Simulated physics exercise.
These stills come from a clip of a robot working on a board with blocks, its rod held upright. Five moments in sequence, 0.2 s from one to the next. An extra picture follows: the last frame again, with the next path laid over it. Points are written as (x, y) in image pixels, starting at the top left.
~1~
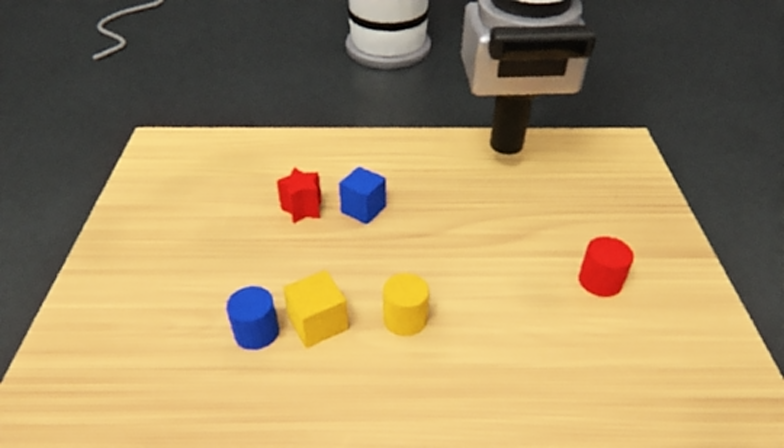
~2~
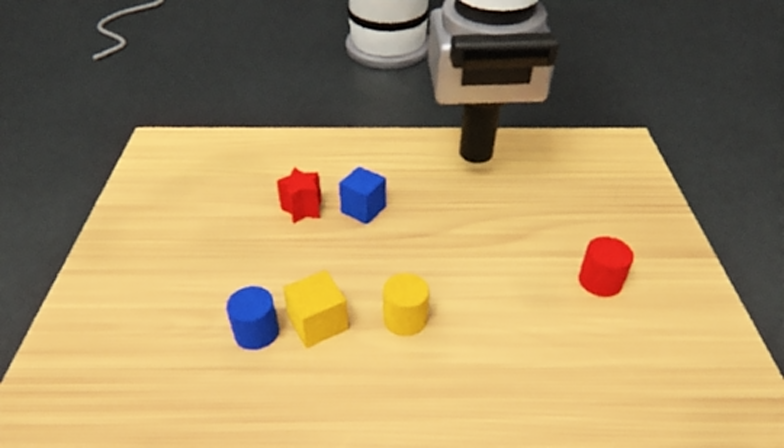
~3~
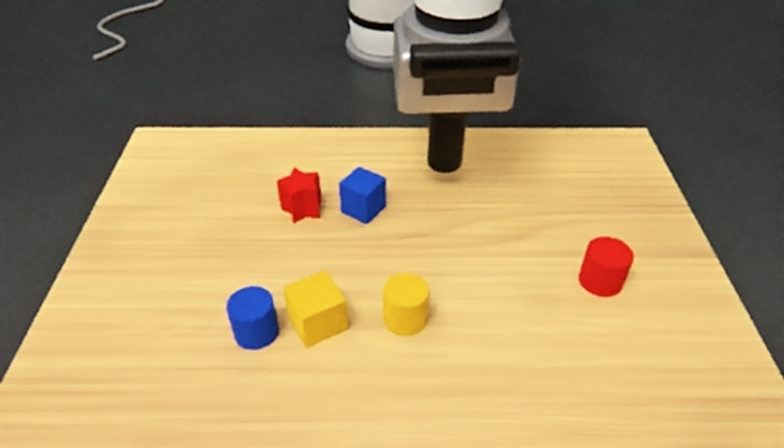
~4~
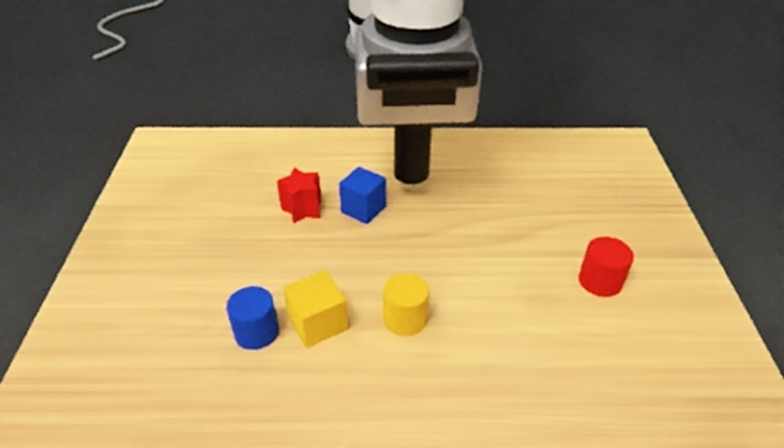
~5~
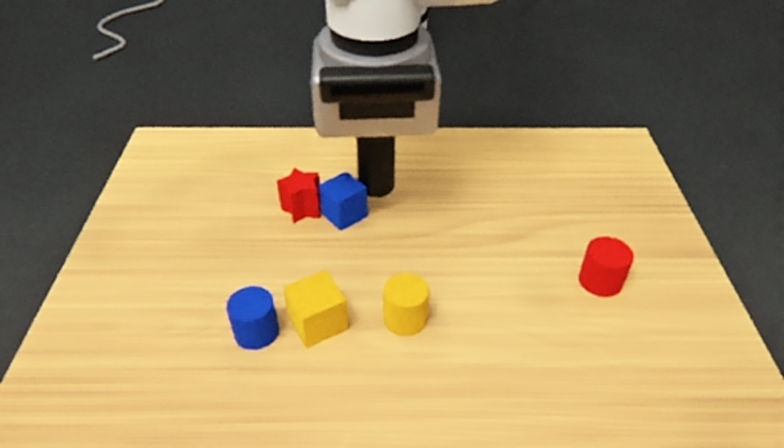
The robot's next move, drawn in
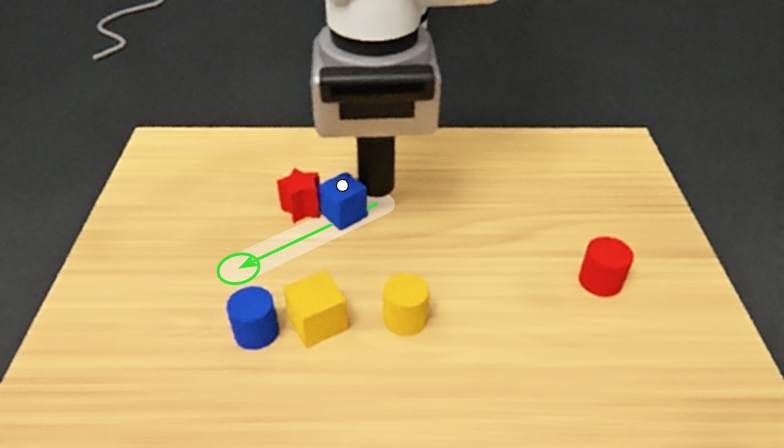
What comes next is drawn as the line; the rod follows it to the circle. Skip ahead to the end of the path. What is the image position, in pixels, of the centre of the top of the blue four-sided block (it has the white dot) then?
It will likely be found at (193, 230).
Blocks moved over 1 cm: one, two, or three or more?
I'd say two blocks get moved.
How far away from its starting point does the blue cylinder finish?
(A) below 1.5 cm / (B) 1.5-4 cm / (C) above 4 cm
A: Below 1.5 cm.
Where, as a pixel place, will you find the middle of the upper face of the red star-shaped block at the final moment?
Around pixel (274, 182).
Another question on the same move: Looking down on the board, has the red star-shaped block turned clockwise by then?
Yes, I think so.
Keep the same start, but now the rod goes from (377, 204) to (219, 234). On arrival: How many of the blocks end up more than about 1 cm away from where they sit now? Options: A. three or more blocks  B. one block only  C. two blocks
I'll go with C - two blocks.
The drawn path runs in a line from (377, 204) to (239, 268); the dot is on the blue four-sided block.
The first path, step by step. One third of the way, rod at (331, 206); red star-shaped block at (276, 182), turned 65° clockwise; blue four-sided block at (293, 202), turned 20° clockwise.
Two thirds of the way, rod at (284, 228); red star-shaped block at (274, 182), turned 75° clockwise; blue four-sided block at (241, 219), turned 45° clockwise.
At the end, rod at (234, 251); blue cylinder not moved; red star-shaped block at (274, 182), turned 75° clockwise; blue four-sided block at (193, 230), turned 70° clockwise.
